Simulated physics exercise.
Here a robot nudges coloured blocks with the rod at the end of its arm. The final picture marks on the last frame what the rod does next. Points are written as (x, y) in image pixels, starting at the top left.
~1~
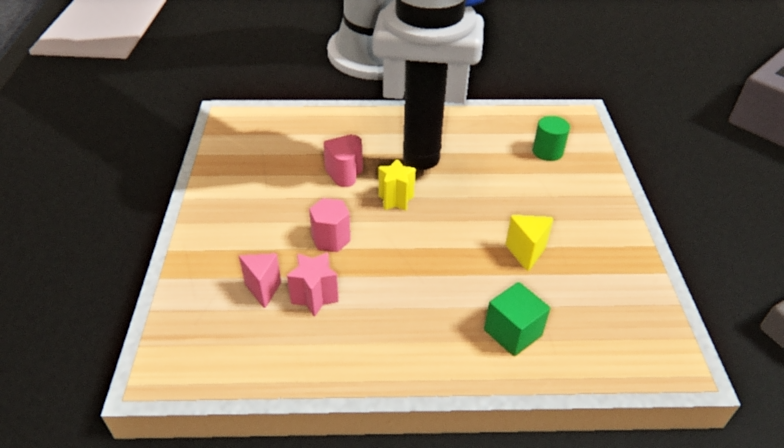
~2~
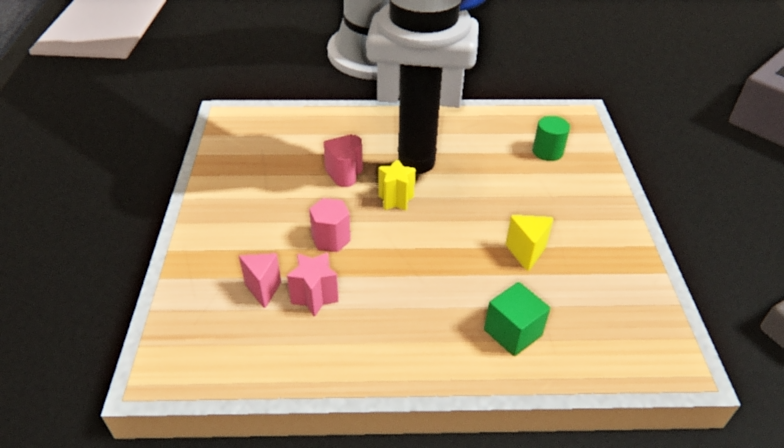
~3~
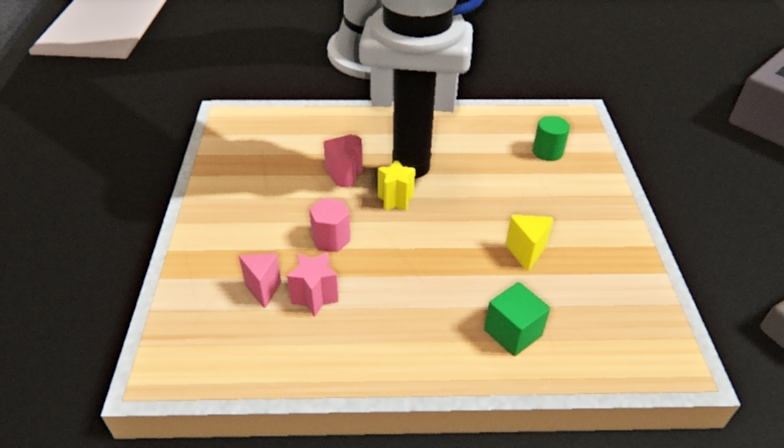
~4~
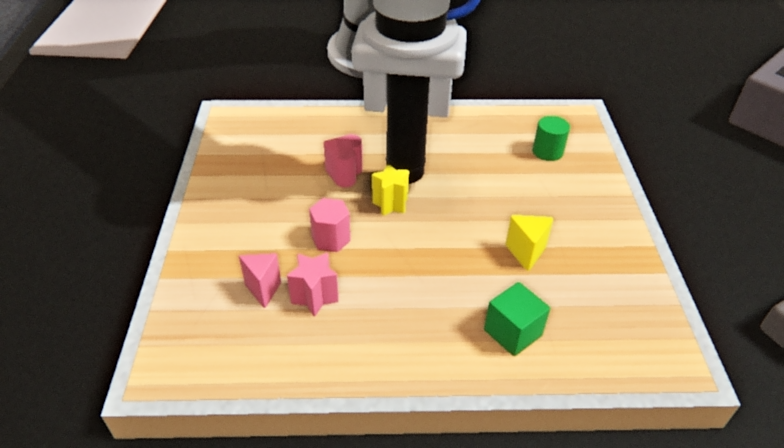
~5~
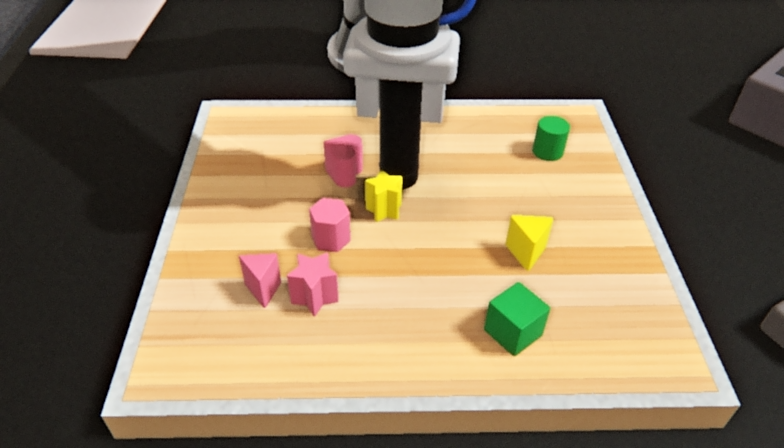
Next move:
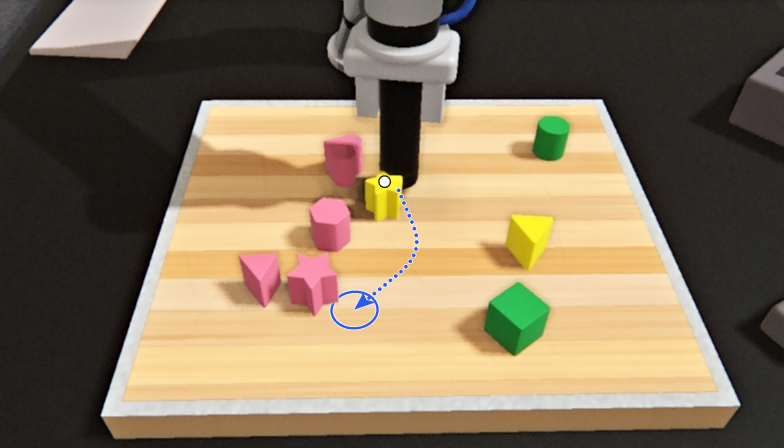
A robot arm moves its black rod down and left, nudging the yellow star-shaped block slightly.
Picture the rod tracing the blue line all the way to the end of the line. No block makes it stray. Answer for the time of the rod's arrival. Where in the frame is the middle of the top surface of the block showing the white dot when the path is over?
It is going to be at (379, 201).
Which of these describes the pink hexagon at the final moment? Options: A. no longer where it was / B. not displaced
The one that fits is B, not displaced.
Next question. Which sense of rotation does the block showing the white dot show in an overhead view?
Seen from above, its turn is clockwise.
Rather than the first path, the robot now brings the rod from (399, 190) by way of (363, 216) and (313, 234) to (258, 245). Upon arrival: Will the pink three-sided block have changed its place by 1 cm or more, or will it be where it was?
The pink three-sided block will not stay where it is.
Path on the board, from (399, 190) via (415, 229) and (401, 272), ending at (355, 310); the dot is on the yellow star-shaped block.
The first path, step by step. One third of the way, rod (416, 218); yellow star-shaped block (379, 201), turned 60° clockwise.
Two thirds of the way, rod (401, 260); yellow star-shaped block (379, 201), turned 60° clockwise.
At the end, rod (354, 298); pink star-shaped block (307, 269), turned 15° clockwise; pink hexagon in place; pink heart-shaped block in place; yellow star-shaped block (379, 201), turned 60° clockwise.
